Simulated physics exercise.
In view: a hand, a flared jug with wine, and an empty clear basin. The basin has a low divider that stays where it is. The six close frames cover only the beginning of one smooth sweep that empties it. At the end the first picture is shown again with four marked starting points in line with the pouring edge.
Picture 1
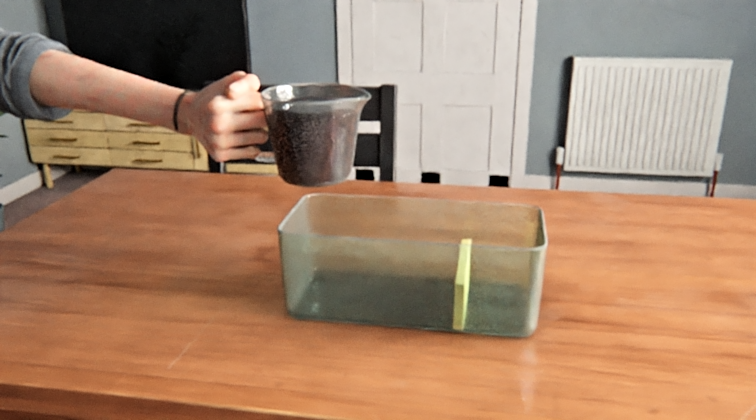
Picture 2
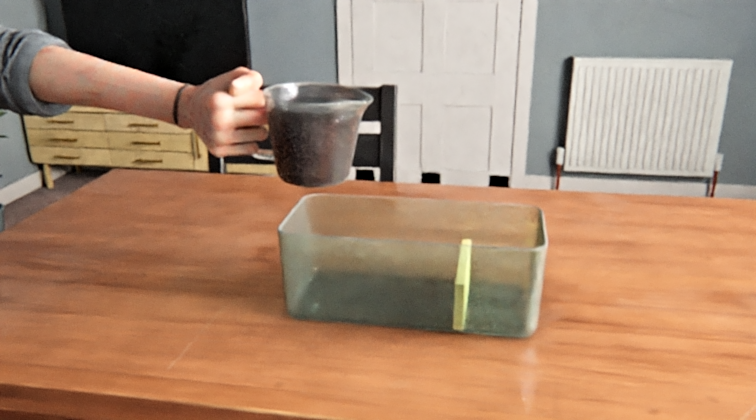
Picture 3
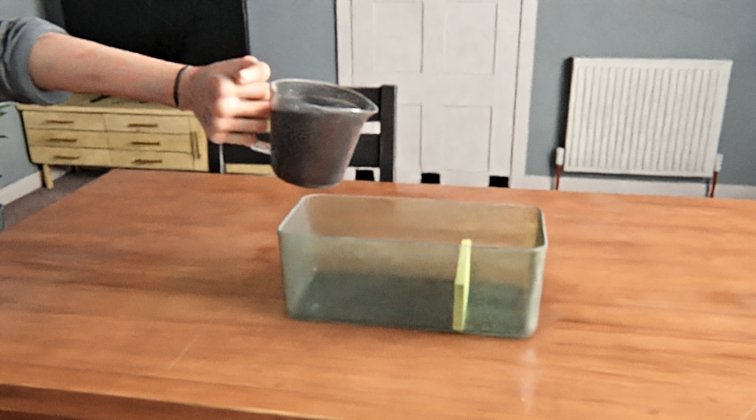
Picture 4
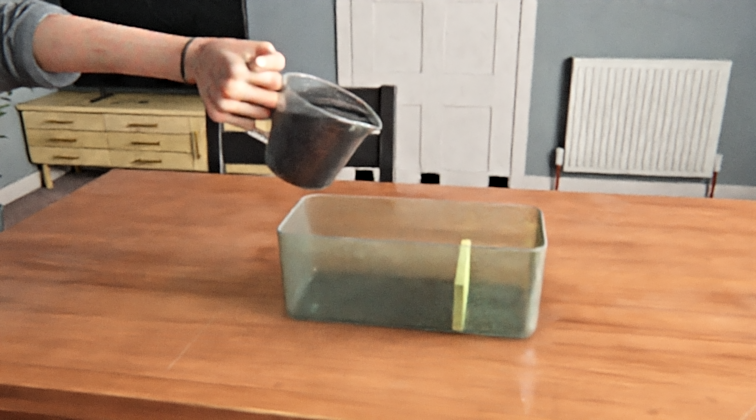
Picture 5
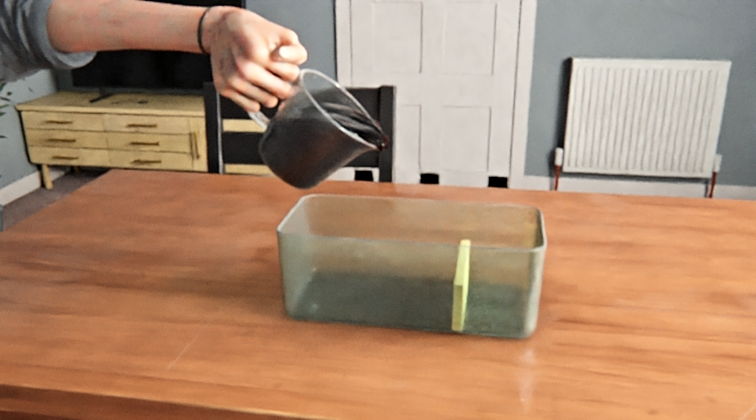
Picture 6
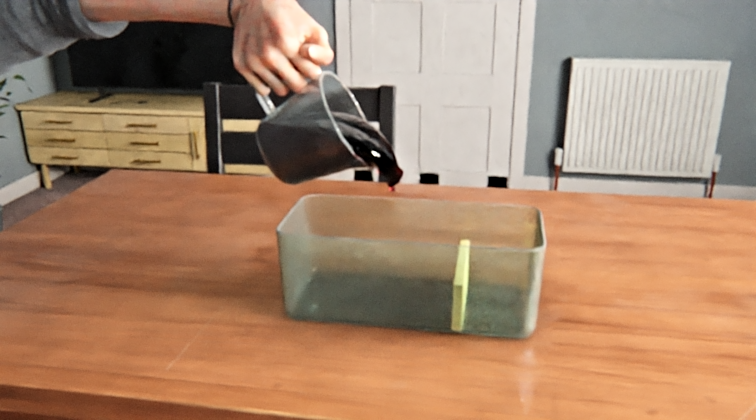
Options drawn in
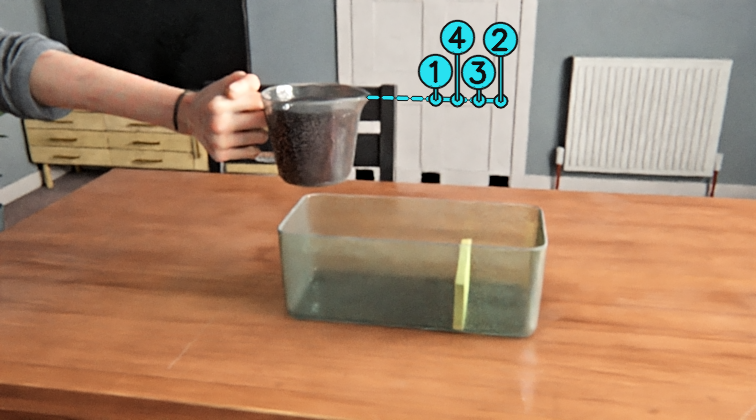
A hand tilts a clear jug rightward above a clear basin, and dark liquid starts pouring out.
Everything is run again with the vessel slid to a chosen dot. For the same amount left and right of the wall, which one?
Place 4.
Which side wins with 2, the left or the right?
More ends on the right.
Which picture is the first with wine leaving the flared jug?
Picture 5.
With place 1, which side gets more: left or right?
The left side.
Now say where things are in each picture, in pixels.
In the first frame, upright, lip at (368, 97); basin from (287, 313) to (536, 333); top of the wall at (463, 260); nothing has left yet.
In the second frame, tipped about 3°, lip at (371, 100); nothing has left yet.
In the third frame, tipped about 12°, lip at (376, 110); nothing has left yet.
In the fourth frame, tipped about 26°, lip at (380, 126); nothing has left yet.
In the fifth frame, tipped about 43°, lip at (380, 147); wine is over the lip, down to (385, 148).
In the sixth frame, tipped about 62°, lip at (373, 167); wine is over the lip, down to (393, 189).
On the marked copy, 1 at (435, 99); 2 at (500, 101); 3 at (478, 100); 4 at (457, 99).
With 1, about 67 % ends left of the wall and 28 % right of it; 5 % is lost outside.
With 2, about 15 % ends left of the wall and 78 % right of it; 8 % is lost outside.
With 3, about 21 % ends left of the wall and 74 % right of it; 5 % is lost outside.
With 4, about 47 % ends left of the wall and 47 % right of it; 6 % is lost outside.
